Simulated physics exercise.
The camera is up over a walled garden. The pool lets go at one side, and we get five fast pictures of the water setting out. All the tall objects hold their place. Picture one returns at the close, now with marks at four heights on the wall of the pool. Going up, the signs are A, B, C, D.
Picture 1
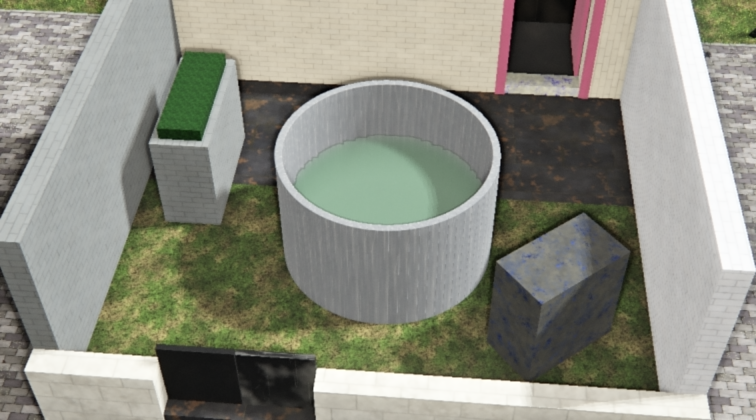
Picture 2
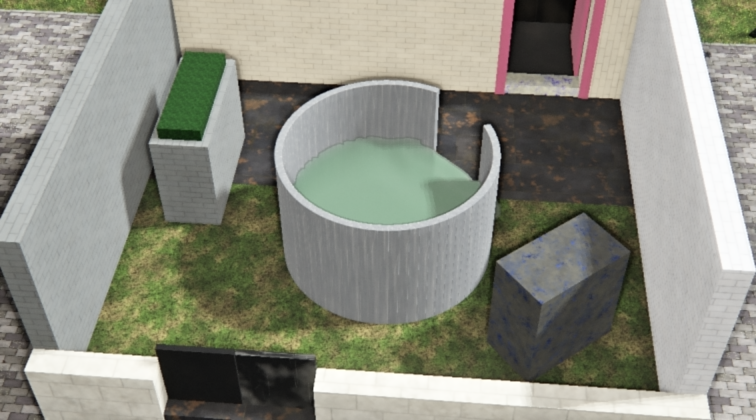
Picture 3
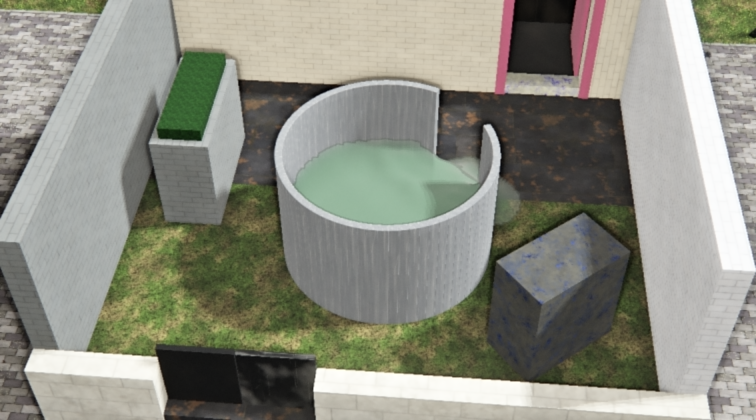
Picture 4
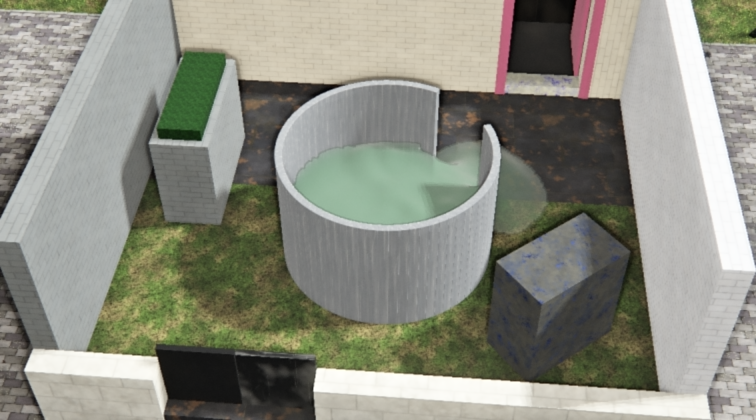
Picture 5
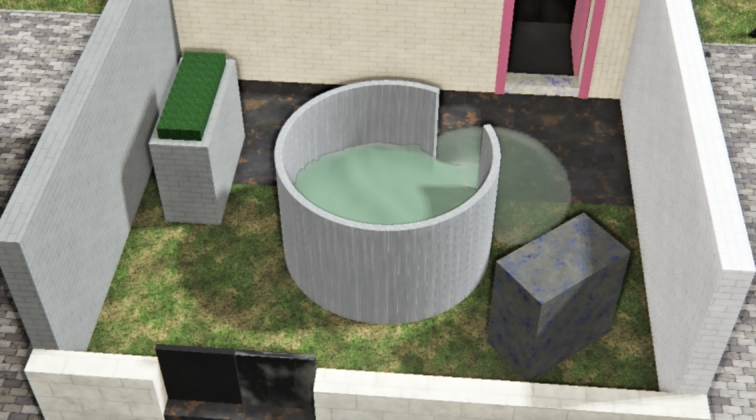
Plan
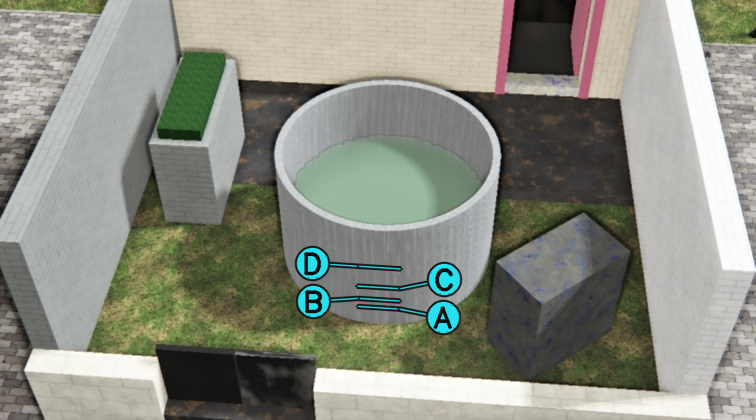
The video shows a walled garden with a round grey pool of greenish water; a gap appears in the pool's back right side, and pale water spreads out through it across the ground toward the right.
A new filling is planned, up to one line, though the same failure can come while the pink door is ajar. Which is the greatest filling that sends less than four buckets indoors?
Choose B.
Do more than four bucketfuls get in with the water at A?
No, not at all.
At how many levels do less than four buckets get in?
Two.
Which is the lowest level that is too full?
Here it is level C.
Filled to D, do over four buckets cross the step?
Yes, that goes wrong.
On the marked copy, A at (378, 307); B at (378, 299); C at (378, 287); D at (378, 267); from the bottom up A, B, C, D.
With A, nothing gets over.
With B, a bucket or two gets in.
With C, about 10 bucketfuls get in.
With D, dozens of bucketfuls pour in.
